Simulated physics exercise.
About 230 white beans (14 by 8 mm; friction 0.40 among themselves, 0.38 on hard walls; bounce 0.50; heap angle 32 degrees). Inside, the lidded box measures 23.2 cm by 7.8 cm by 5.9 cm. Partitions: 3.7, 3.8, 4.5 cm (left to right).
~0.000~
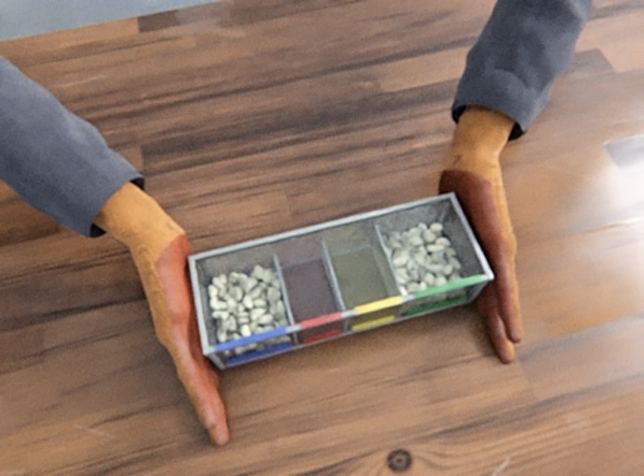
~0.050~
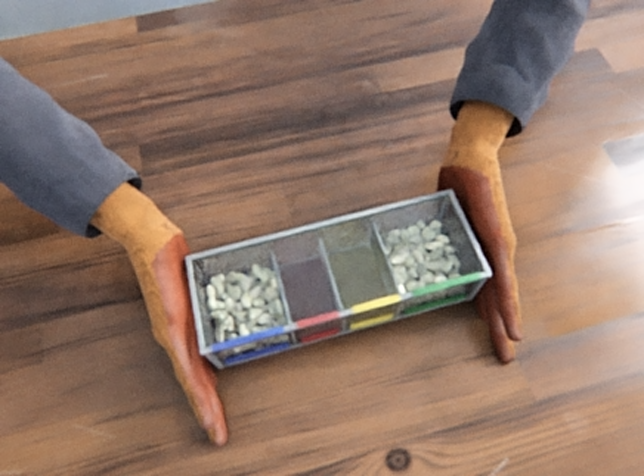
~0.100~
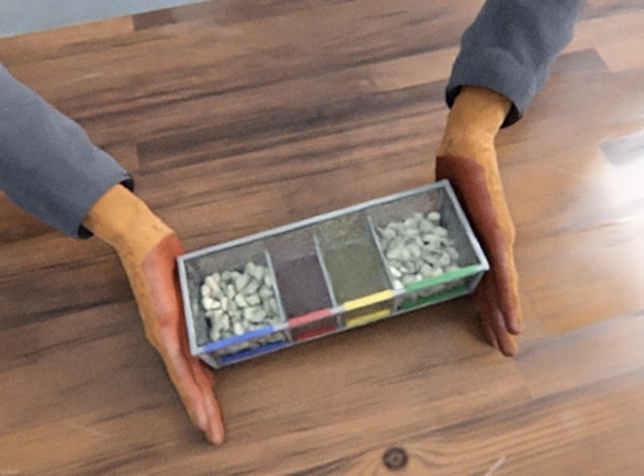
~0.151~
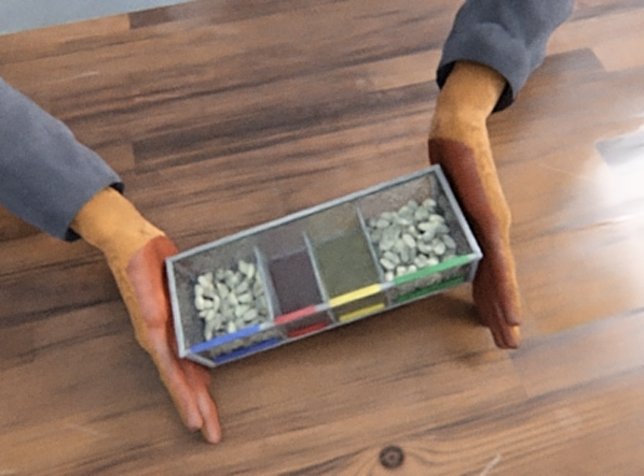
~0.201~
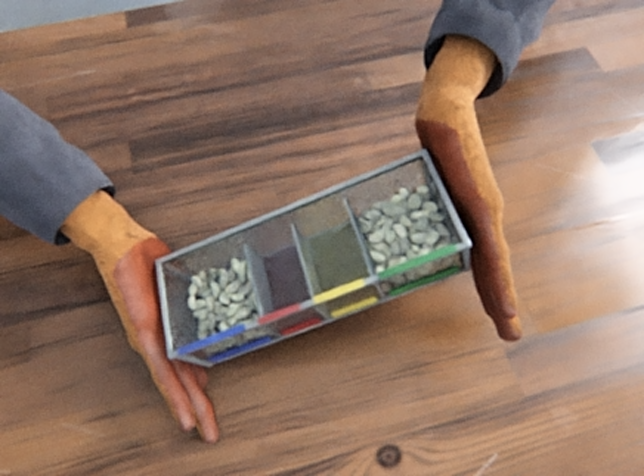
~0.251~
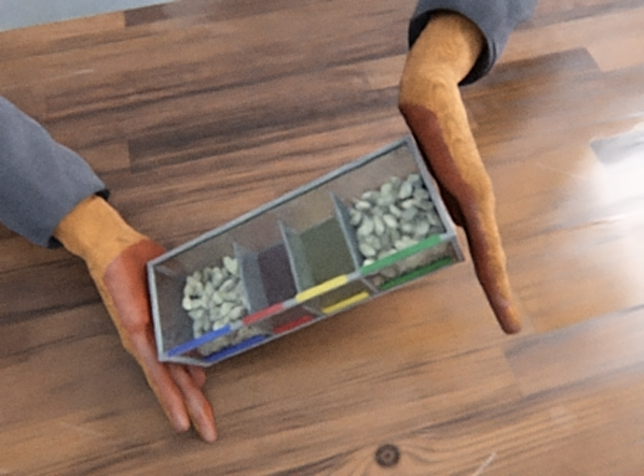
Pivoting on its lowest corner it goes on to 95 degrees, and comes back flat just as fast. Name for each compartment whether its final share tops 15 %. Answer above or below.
Red compartment: Below; blue compartment: Above; green compartment: Above; yellow compartment: Below.
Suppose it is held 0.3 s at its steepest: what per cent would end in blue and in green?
In that case blue 55; green 45.
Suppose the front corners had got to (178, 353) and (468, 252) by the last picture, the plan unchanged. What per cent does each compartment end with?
Red 0, blue 55, green 40, yellow 0.
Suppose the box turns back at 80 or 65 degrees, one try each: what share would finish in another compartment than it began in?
About 10 and 5 per cent.
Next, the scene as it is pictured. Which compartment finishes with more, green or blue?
It is the blue one.
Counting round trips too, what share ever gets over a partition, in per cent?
Some 10 per cent.
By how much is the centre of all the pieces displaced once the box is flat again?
Roughly 2.0 cm.
After 0.93 s, tilt 93 degrees; blue 50 %, green 45 %.
After 1.38 s, tilt 39 degrees; blue 55 %, green 45 %, yellow 5 %.
Then, at 1.90 s, tilt 0 degrees; blue 55 %, green 45 %, yellow 5 %.
In the end, at 2.2 s, red 0 %, blue 55 %, green 45 %, yellow 5 %.
